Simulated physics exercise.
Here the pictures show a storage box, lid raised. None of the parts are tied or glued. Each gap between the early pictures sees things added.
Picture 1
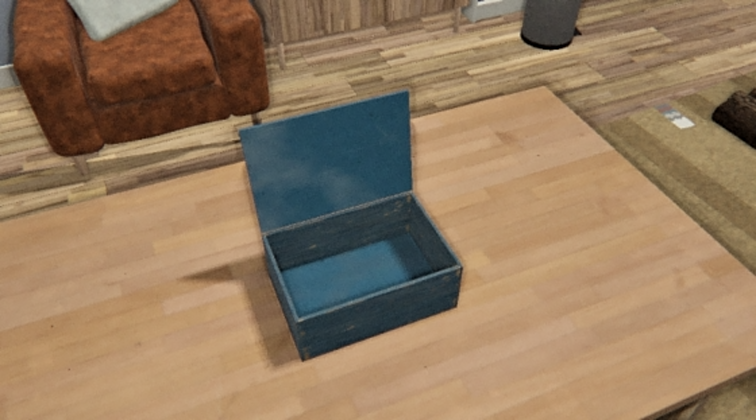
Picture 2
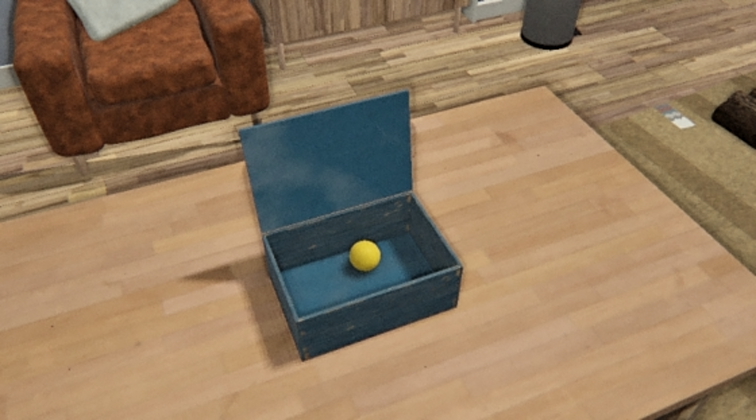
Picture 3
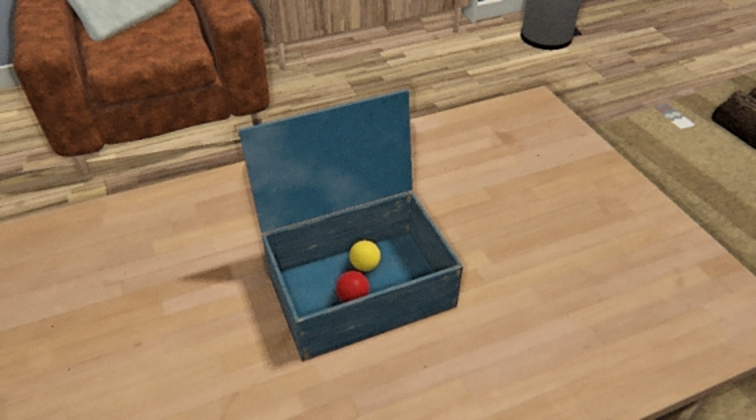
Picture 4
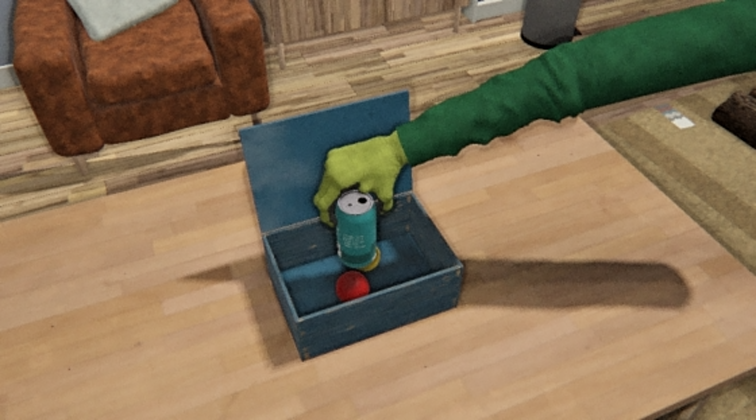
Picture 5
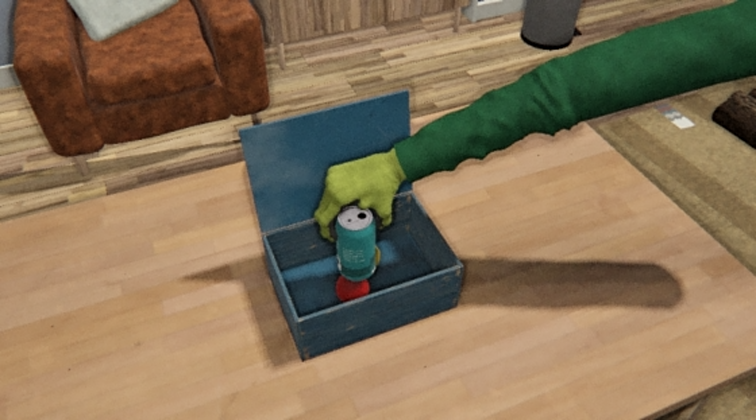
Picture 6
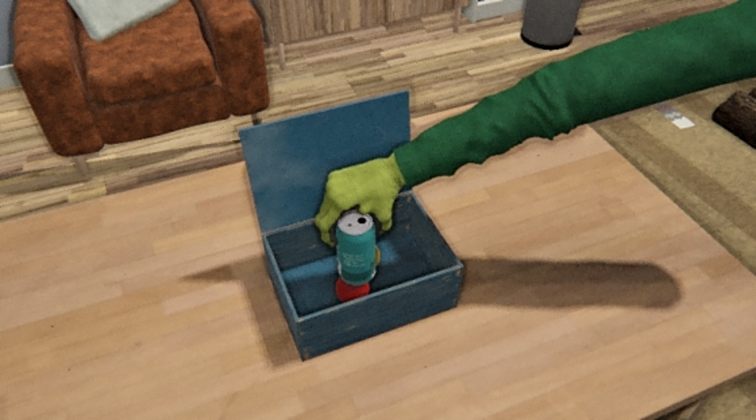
The video shows an open blue box on a wooden table, where a yellow lemon appears inside, then a red ball-like object, before a green-sleeved arm with a yellow-green glove lowers a turquoise can into it, still gripping it.
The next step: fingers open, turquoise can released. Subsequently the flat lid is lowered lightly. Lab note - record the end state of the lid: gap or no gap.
End state: No gap.
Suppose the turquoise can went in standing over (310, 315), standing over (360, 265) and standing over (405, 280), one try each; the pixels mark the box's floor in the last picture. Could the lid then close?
Going in order, the lid is left partly open, then comes down all the way, then is left partly open.
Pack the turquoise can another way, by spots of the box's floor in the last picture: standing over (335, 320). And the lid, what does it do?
Put it in like that and the lid can't get down.
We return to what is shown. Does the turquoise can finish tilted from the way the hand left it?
Looking at the last picture, the turquoise can sits at an angle.
Then, 0.40 s past the last view, turquoise can on its side near (391, 260).
Then, 1.20 s past the last view, lid 83° above the rim; turquoise can on its side near (406, 289); red lemon displaced a little.
Then, 1.60 s past the last view, lid 53° above the rim; turquoise can on its side near (405, 289); red lemon displaced a little.
Then, 2.00 s past the last view, lid 8° above the rim; turquoise can on its side near (405, 289); red lemon displaced a little.
Finally, lid shut; down or leaning hard in the box, turquoise can; the other 2 still in place. Final places as the last picture's camera would see them, turquoise can near (405, 289).
